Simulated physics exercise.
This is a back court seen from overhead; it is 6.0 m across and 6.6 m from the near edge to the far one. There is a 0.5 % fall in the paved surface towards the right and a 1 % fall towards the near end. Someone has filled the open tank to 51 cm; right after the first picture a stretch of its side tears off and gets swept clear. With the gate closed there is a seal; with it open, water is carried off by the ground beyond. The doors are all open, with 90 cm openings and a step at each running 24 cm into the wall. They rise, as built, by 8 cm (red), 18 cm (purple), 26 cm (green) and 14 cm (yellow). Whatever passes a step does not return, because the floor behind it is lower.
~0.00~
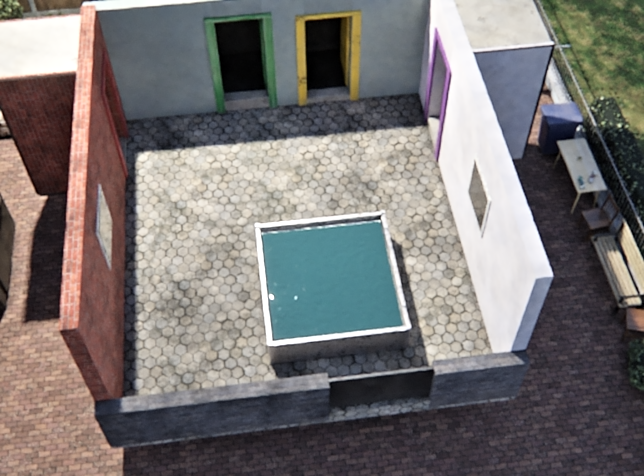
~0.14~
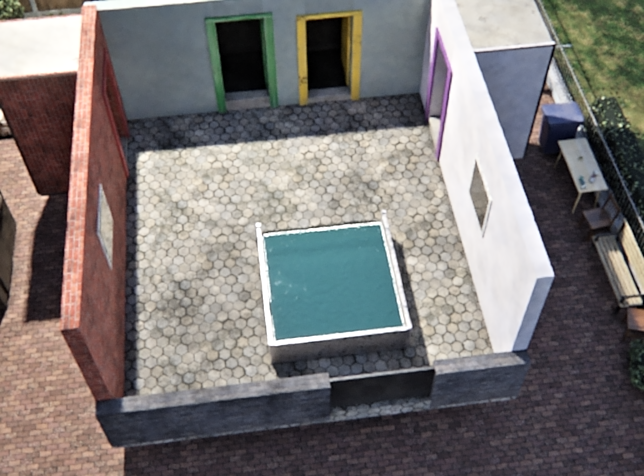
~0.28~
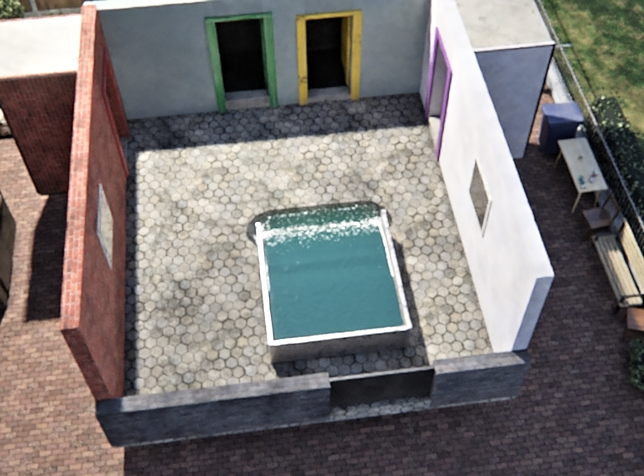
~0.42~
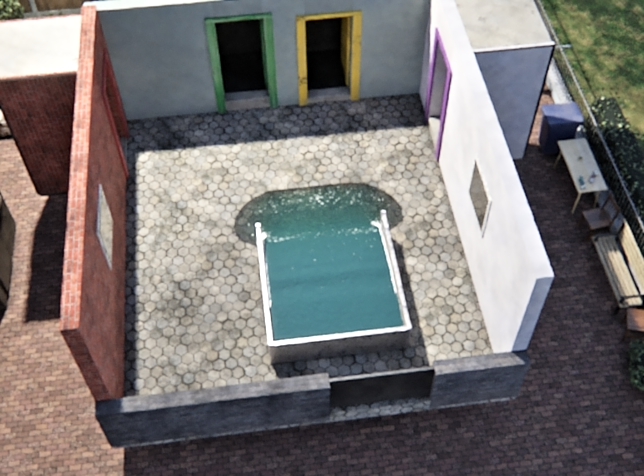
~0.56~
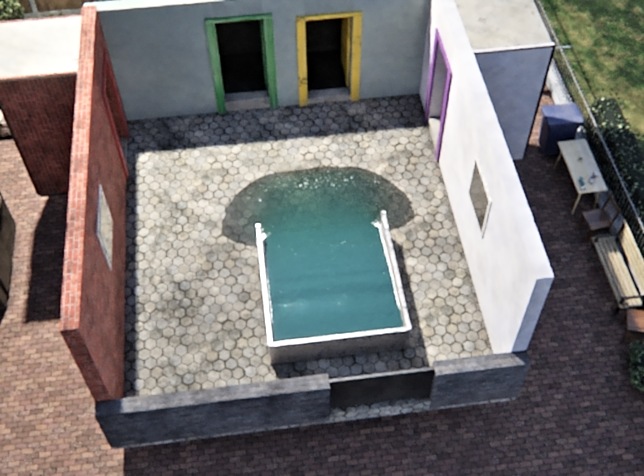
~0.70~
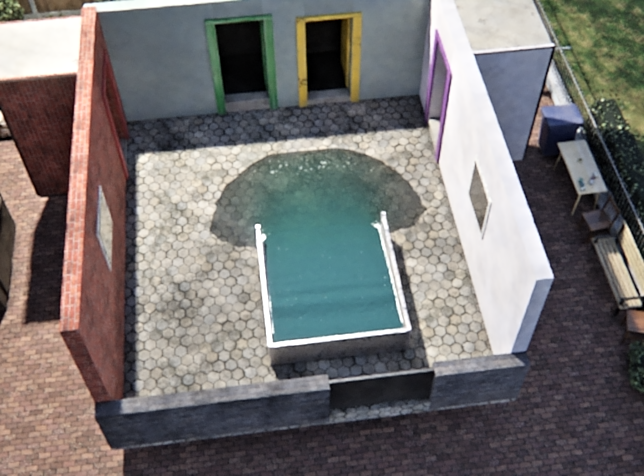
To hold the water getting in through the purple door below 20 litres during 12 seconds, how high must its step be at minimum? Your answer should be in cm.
13.5 cm.
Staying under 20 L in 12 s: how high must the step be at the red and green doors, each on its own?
You'd want some 13.5 cm at red and some 16 cm at green.
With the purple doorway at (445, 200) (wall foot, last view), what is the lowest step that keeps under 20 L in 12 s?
It needs about 5.5 cm.
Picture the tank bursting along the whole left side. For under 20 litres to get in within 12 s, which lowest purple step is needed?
Estimate: Near 8.5 cm.
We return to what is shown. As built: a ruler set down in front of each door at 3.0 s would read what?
Centimetres: Red = 9, purple = 15, green = 21, yellow = 23.
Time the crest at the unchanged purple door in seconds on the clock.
I'd guess close to 3.4 seconds.
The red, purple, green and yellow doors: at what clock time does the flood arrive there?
Red = 2.6 s, purple = 1.6 s, green = 1.3 s, yellow = 1.1 s.
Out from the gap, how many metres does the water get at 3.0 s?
Distance from gap: Approx. 4.8 m.
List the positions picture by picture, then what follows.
In the first picture, the open tank at (330, 277) is whole and still, 51 cm deep; the purple door at (437, 102) is dry.
In the second picture, the gap is on the far side, the front 0.2 m out at a hidden place; the back of the open tank holds 51 cm.
In the third picture, water pours out on the far side and has run 0.7 m, to (268, 215); about 10 cm deep outside, 51 cm at the back.
In the fourth picture, the gap is on the far side, the front 1.2 m out at (269, 195); the back of the open tank holds 51 cm.
In the fifth picture, water pours out on the far side and has run 1.7 m, to (279, 175); about 6 cm deep outside, 51 cm at the back.
In the sixth picture, the front is at (273, 158), 2.1 m from the gap on the far side; 5.9 m2 of floor is wet, 51 cm left at the back; 1.2 m in a straight line remain to the purple door at (438, 103).
After 1.4 s water covers 40 % of the floor, deepest (22 cm) near (336, 234); it has not reached the purple door.
After 3.0 s water covers 50 % of the floor, deepest (30 cm) near (384, 101); 15 cm at the purple door, 0 litres in over its 18 cm step.
After 12.0 s water covers 100 % of the floor, deepest (16 cm) near (443, 386); 4 cm at the purple door, 4 litres in over its 18 cm step.
At the purple door as built, the water arrived by 1.6 s and peaked near 21 cm at 3.4 s.
With a step of 12 cm, 30 litres would have come in within the 12 s; with 16 cm, 9 litres. So under 20 litres takes about 13.5 cm.
